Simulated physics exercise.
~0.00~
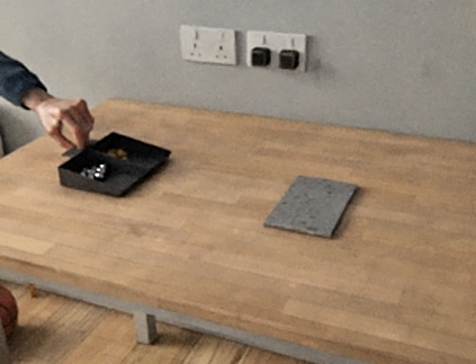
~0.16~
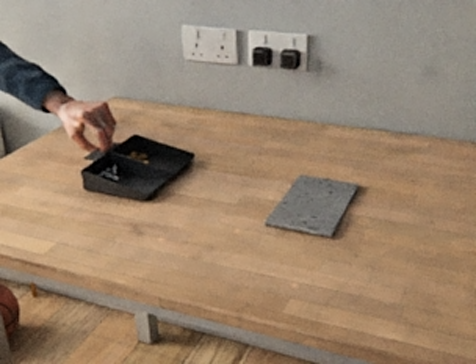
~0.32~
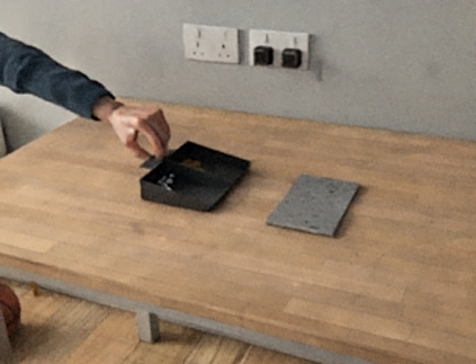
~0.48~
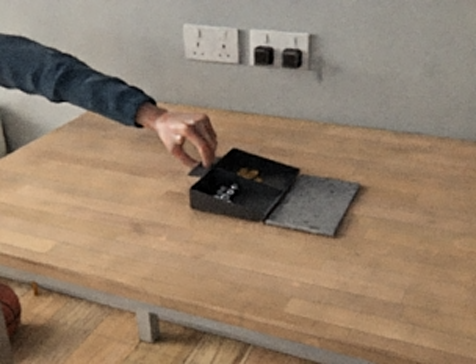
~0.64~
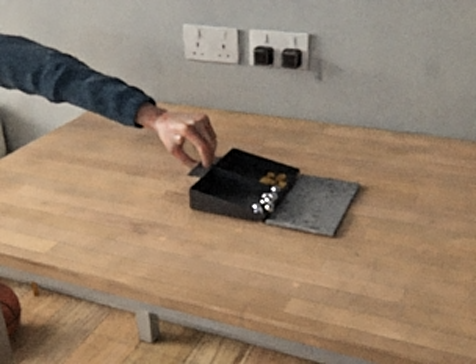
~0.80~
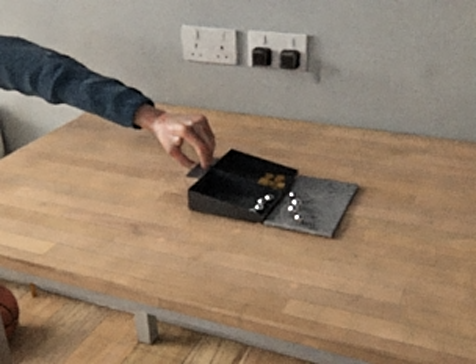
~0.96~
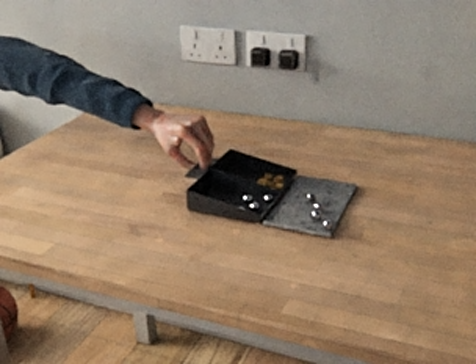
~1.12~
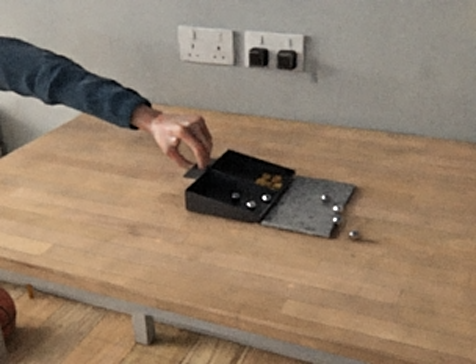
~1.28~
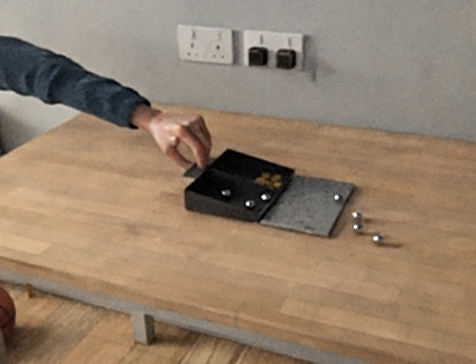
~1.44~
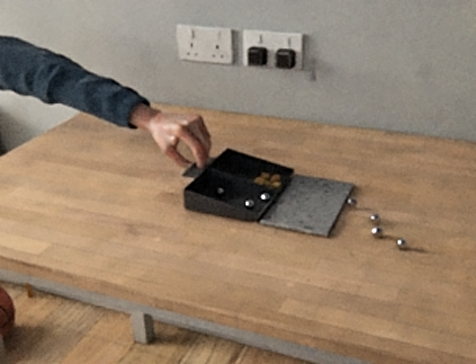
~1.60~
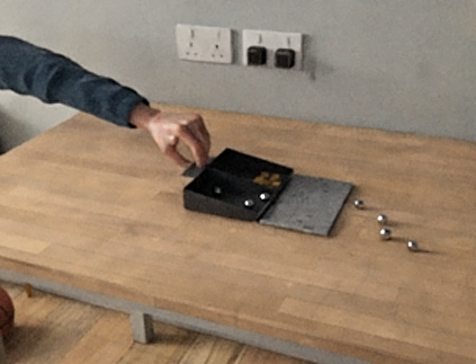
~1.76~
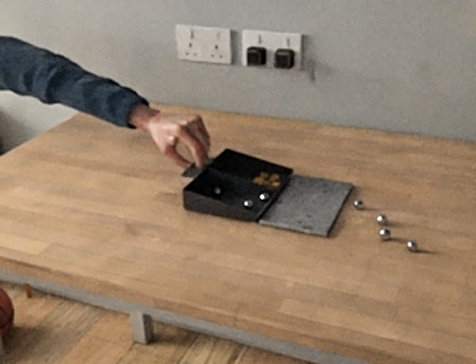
Hand sliding a black two-part tray right into a grey slab, some silver balls rolling out over it onto the wooden table.
